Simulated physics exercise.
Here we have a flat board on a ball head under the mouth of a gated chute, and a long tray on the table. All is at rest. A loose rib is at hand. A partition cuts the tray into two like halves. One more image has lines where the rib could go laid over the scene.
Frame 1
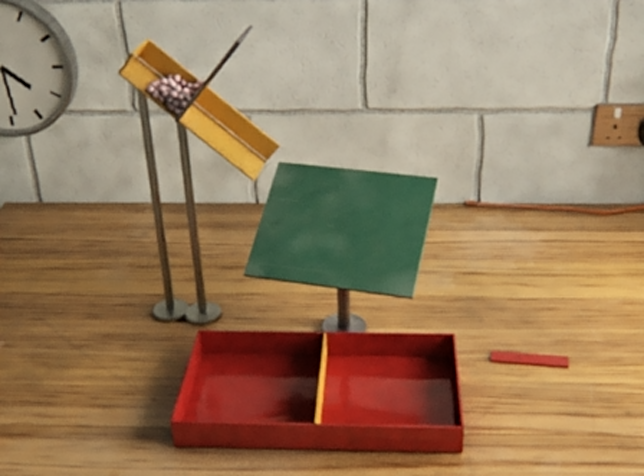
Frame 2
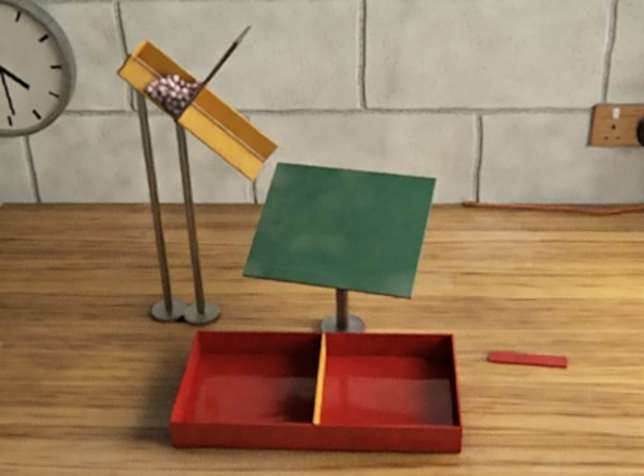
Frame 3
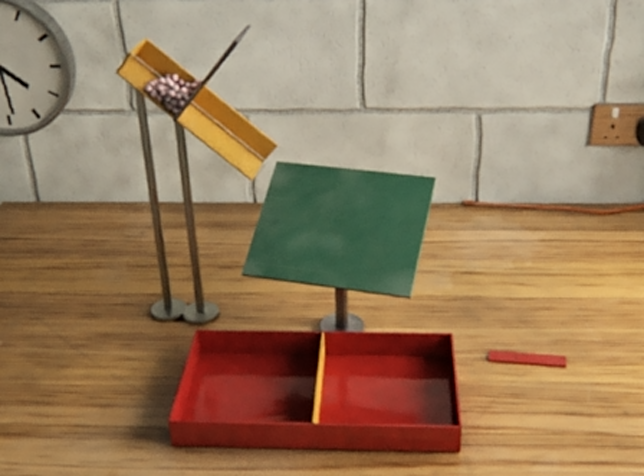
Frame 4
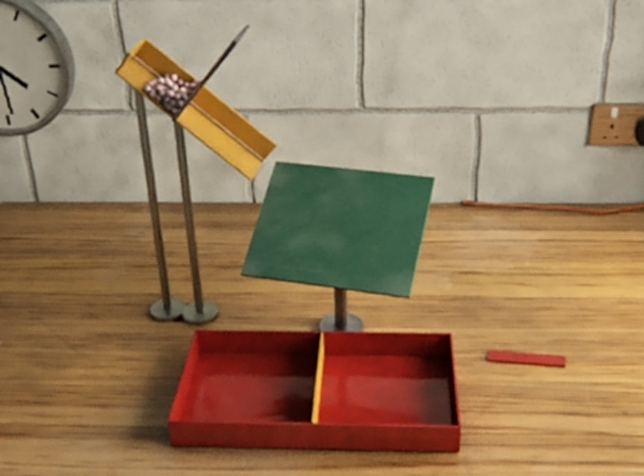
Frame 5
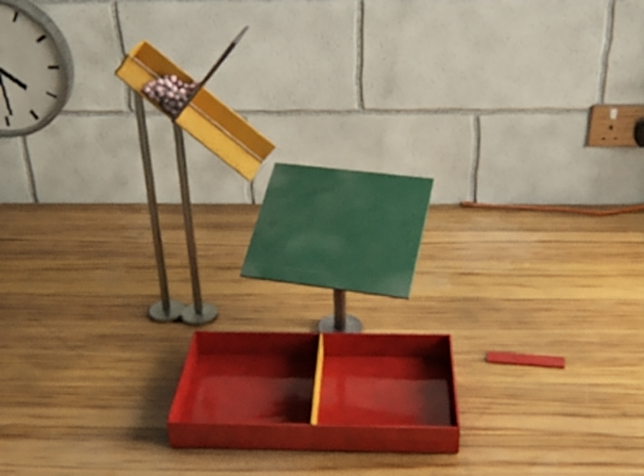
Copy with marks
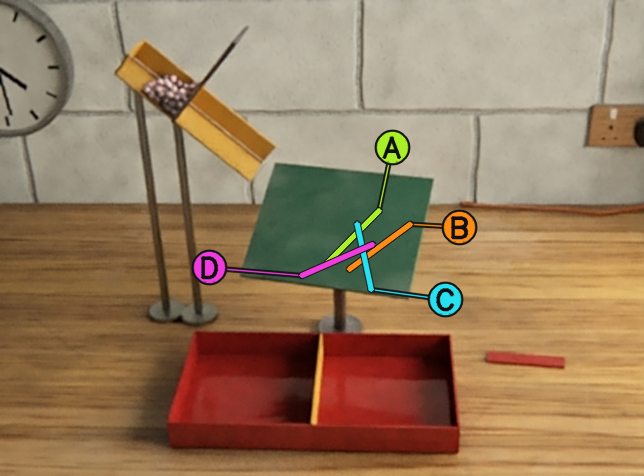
In the video, small pinkish beads rest behind a raised gate-like plate in a sloping yellow chute above a tilted green board and a divided red tray, with a red strip lying nearby; nothing visibly moves except a very slight shift of view.
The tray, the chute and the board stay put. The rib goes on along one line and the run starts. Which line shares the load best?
The best line is B.
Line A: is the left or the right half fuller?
More lands on the left.
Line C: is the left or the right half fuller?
Right.
On the marked copy, line A from (379, 210) to (327, 262); line B from (410, 224) to (349, 269); line C from (357, 224) to (371, 289); line D from (372, 244) to (301, 275).
Choosing A, of what is caught, most in the left half, a small part in the right.
Choosing B, of what is caught, about two thirds in the left half, about a third in the right.
Choosing C, of what is caught, about a quarter in the left half, most in the right.
Choosing D, of what is caught, most in the left half, a small part in the right.
